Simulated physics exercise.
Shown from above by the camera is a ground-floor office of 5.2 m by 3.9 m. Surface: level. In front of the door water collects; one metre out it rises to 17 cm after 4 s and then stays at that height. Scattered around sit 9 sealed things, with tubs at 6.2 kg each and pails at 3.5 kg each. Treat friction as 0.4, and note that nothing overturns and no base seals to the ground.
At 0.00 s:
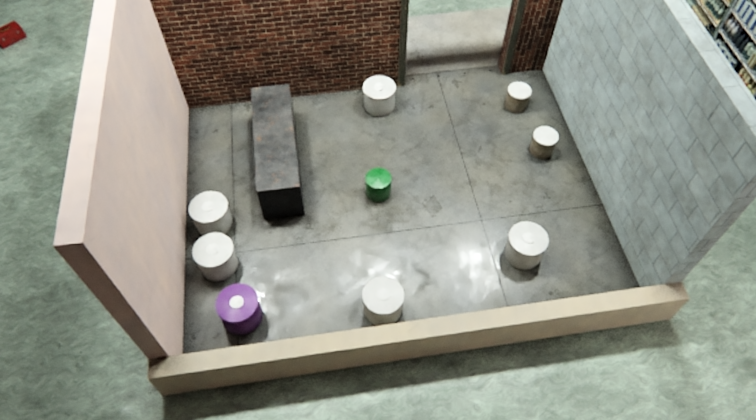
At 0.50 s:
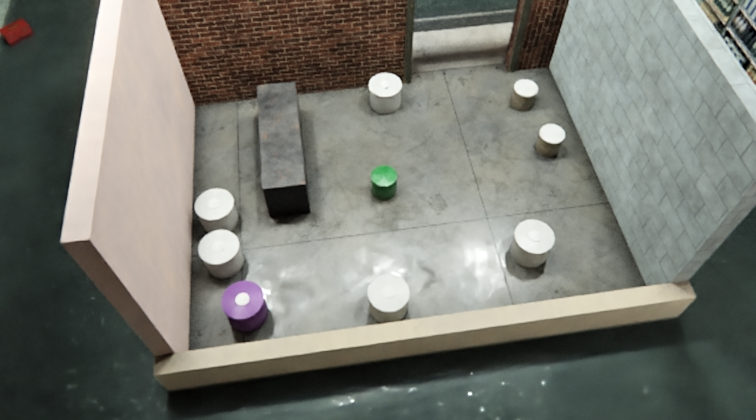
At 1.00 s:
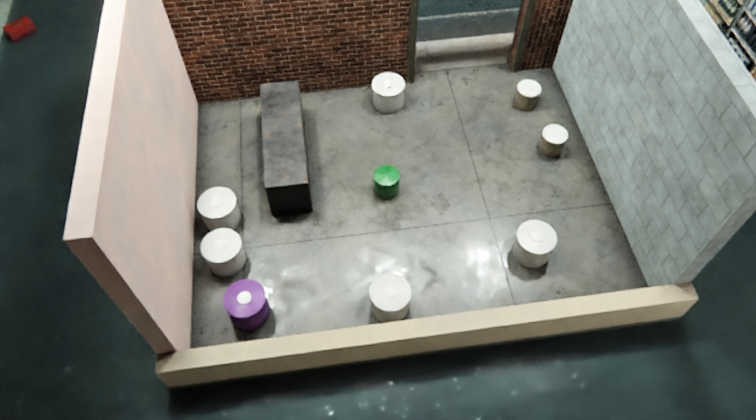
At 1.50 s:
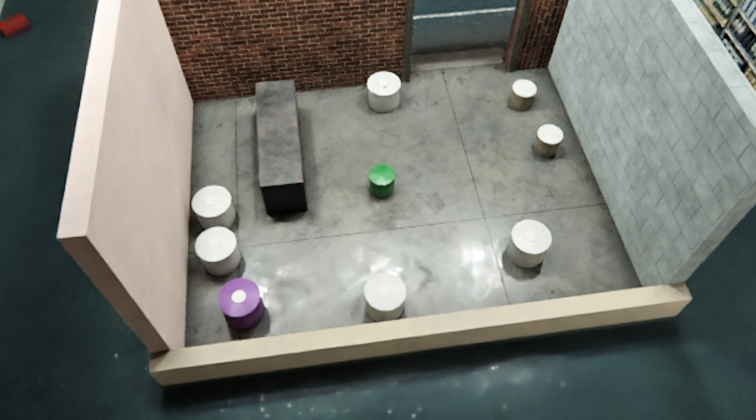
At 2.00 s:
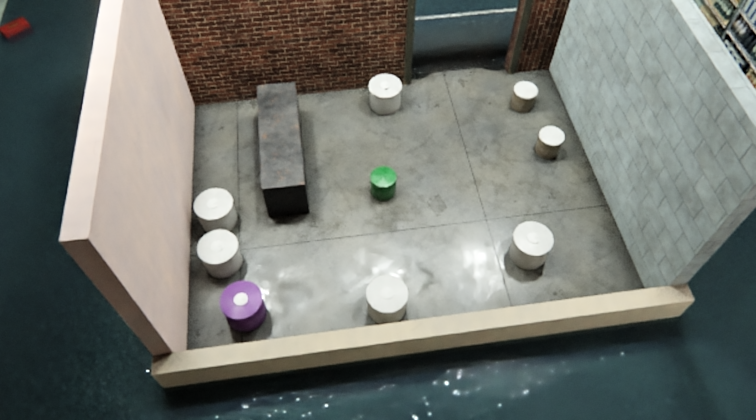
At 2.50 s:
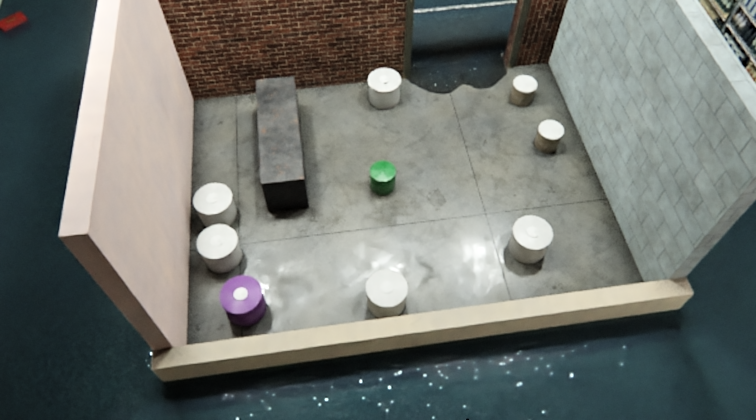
Dark water spread around a small walled room seen from above, then began creeping in through the doorway at the back, while the white, green and purple containers on the floor stayed put.
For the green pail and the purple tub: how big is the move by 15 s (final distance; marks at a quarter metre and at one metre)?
As for the green pail, it goes far off; as for the purple tub, it goes far off.
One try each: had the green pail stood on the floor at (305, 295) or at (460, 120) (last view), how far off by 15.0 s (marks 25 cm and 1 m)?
Taking them in order, it is swept well off and then it is swept well off.
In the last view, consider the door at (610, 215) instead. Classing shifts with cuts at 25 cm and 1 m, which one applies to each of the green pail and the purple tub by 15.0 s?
Result - green pail displaced a long way, purple tub displaced a long way.
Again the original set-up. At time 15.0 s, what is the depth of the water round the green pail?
The depth there is around 10 cm.
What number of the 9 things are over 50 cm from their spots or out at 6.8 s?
I make it 3 by then.
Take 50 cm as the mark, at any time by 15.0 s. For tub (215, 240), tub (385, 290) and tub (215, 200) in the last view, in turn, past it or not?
In turn: Beyond, beyond, beyond.
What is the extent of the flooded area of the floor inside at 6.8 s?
Flooded: Near 13 m2.
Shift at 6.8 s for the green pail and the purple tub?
By then roughly 50 cm and 0 cm, respectively.
After 3.5 s the green pail is near (383, 171), 0.0 m from its start, aground; the purple tub is near (241, 294), 0.0 m from its start, aground; 0 afloat.
After 6.8 s the green pail is near (359, 197), 0.5 m from its start, aground; the purple tub is near (241, 294), 0.0 m from its start, aground; 3 afloat.
After 11.0 s the green pail is near (306, 221), 1.2 m from its start, afloat; the purple tub is near (200, 265), 0.6 m from its start, afloat; 7 afloat.
After 15.0 s the green pail is near (209, 144), 2.2 m from its start, afloat; the purple tub is near (202, 113), 2.6 m from its start, afloat; 9 afloat.
